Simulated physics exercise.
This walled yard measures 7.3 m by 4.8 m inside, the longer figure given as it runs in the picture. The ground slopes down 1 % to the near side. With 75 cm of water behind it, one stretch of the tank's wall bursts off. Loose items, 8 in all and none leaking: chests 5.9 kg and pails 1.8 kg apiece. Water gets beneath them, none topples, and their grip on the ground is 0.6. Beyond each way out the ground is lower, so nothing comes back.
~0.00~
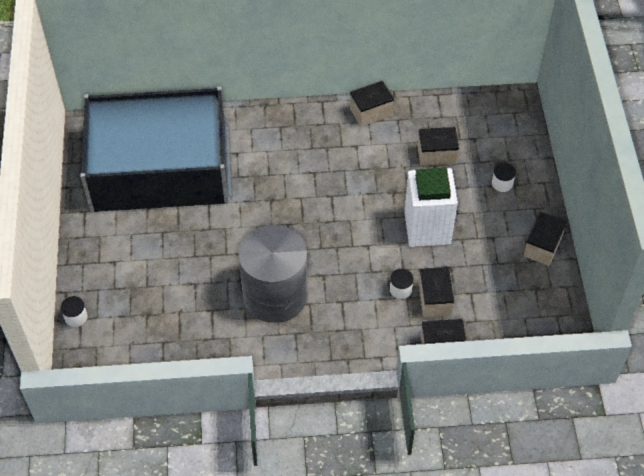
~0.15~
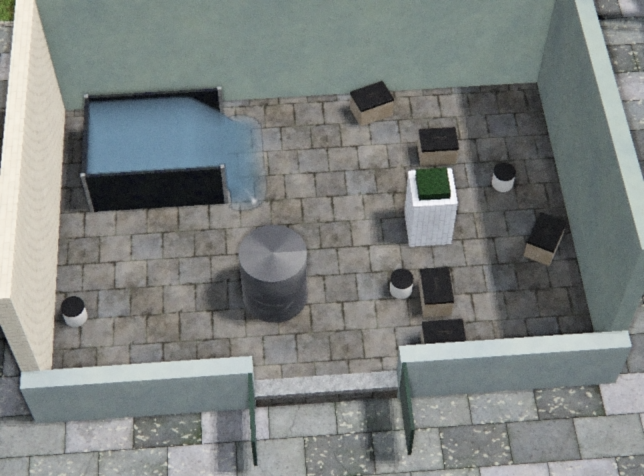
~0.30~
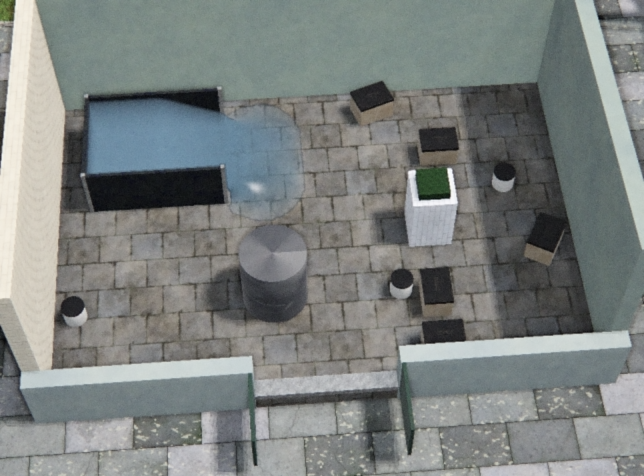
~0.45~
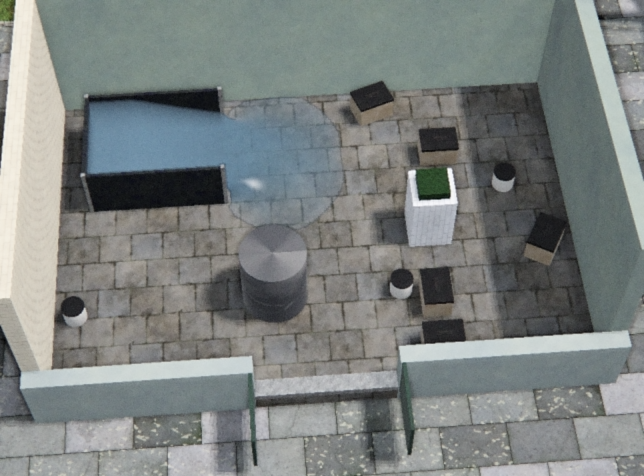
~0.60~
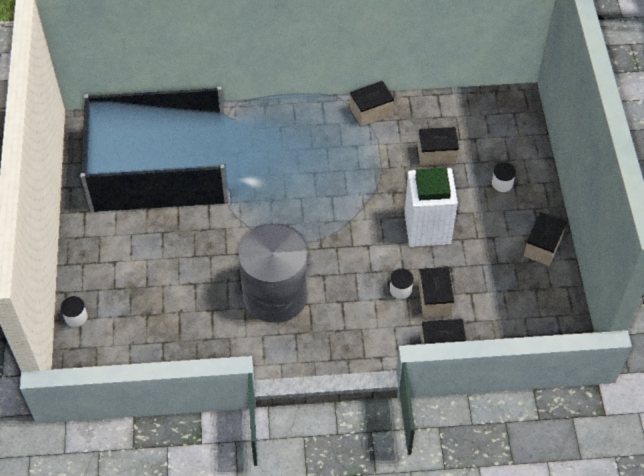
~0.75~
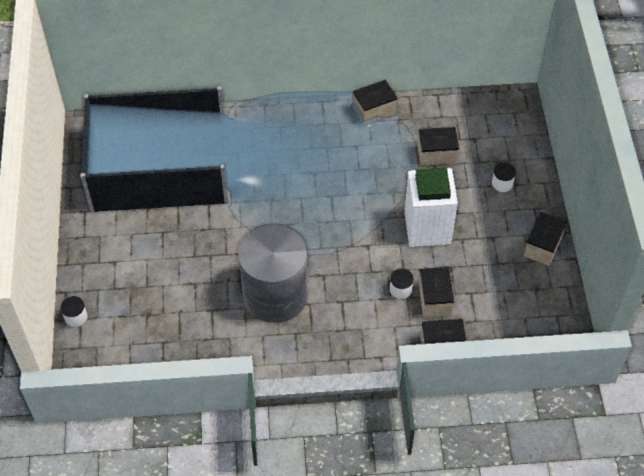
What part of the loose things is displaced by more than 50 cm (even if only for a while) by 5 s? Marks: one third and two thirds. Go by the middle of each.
That comes to at least two thirds.
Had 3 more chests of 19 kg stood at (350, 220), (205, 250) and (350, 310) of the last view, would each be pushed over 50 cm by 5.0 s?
In turn: More, short of it, less.
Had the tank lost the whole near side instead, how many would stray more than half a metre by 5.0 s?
Then 4.
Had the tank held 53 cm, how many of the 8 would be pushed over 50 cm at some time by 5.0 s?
In that case 7 of them.
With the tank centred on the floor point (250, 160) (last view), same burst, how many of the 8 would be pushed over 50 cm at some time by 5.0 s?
In that case 7 of them.
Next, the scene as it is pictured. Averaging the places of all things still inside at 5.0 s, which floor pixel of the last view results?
Around (415, 333).
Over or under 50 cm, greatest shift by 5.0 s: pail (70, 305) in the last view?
It is short of it.
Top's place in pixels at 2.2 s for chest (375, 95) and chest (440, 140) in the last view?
Around (537, 100) and (540, 131).
After 1.1 s 1 of 8 are over 50 cm from their spots; 0 afloat.
After 2.2 s 4 of 8 are over 50 cm from their spots; 5 afloat.
After 3.5 s 6 of 8 are over 50 cm from their spots; 6 afloat.
After 5.0 s 6 of 8 are over 50 cm from their spots, and 7 have been at some point; 6 afloat.
